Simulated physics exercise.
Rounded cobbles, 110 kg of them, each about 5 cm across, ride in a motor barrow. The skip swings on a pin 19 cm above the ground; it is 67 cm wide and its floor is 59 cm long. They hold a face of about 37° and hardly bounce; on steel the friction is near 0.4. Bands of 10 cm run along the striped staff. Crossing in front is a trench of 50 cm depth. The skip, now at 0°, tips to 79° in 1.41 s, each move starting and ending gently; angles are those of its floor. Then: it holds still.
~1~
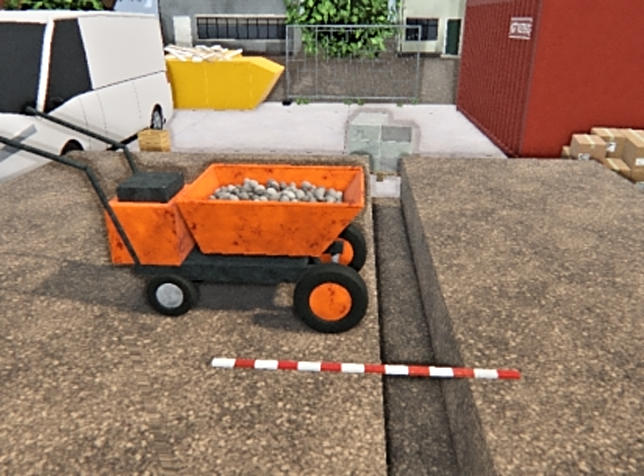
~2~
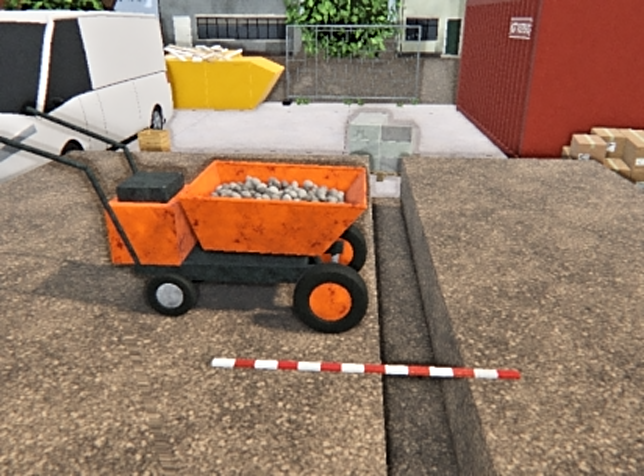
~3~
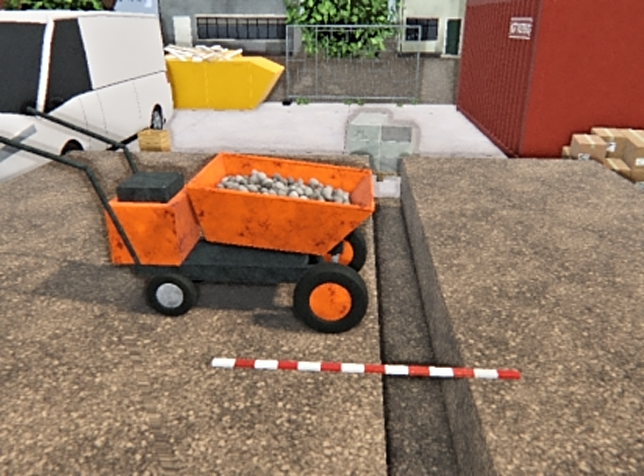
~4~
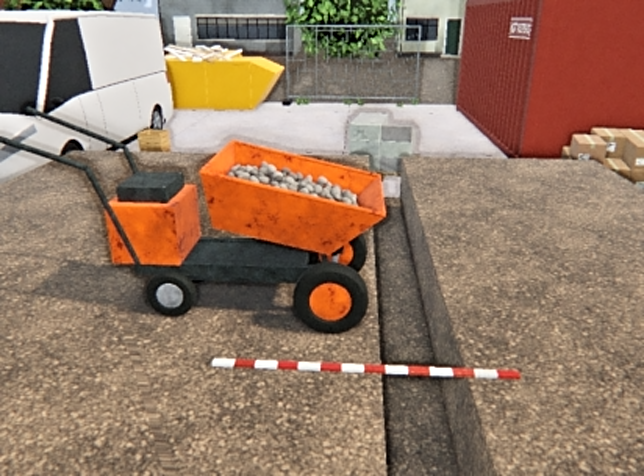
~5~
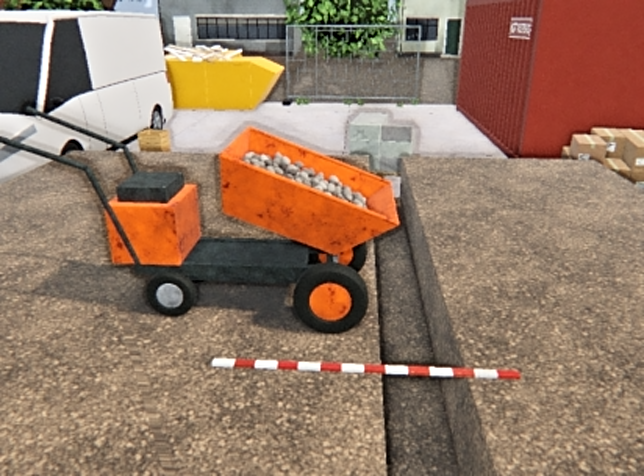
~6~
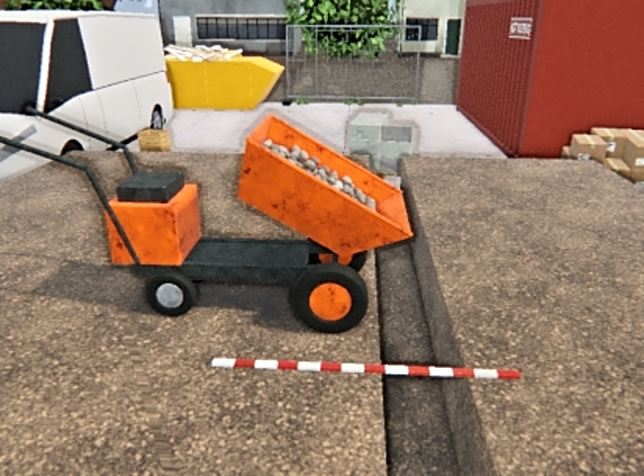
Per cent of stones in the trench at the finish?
About 33 %.
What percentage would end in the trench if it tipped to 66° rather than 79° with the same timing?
Expect roughly 50 per cent.
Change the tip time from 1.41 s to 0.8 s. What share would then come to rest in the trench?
It would be near 25 per cent.
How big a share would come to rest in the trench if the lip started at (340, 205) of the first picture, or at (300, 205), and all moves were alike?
First spot about 60, second spot about 100 per cent.
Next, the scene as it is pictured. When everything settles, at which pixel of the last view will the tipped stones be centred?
The tipped stones centre close to (473, 304).
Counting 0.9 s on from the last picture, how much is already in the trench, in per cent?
Around 10 per cent of it, at that instant.
Then, 0.5 s after the last picture the floor is at 67°, 100 % in the skip; the foremost stones are at (433, 256).
Then, 0.9 s after the last picture the floor is at 79°, 37 % in the skip, 11 % in the trench, 52 % past the trench; the foremost stones are at (544, 306).
Then, 1.3 s after the last picture the floor is at 79°, 9 % in the skip, 23 % in the trench, 68 % past the trench; the foremost stones are at (613, 308).
Then, 3.2 s after the last picture the floor is at 79°, 0 % in the skip, 33 % in the trench, 67 % past the trench; the foremost stones are at (632, 293).
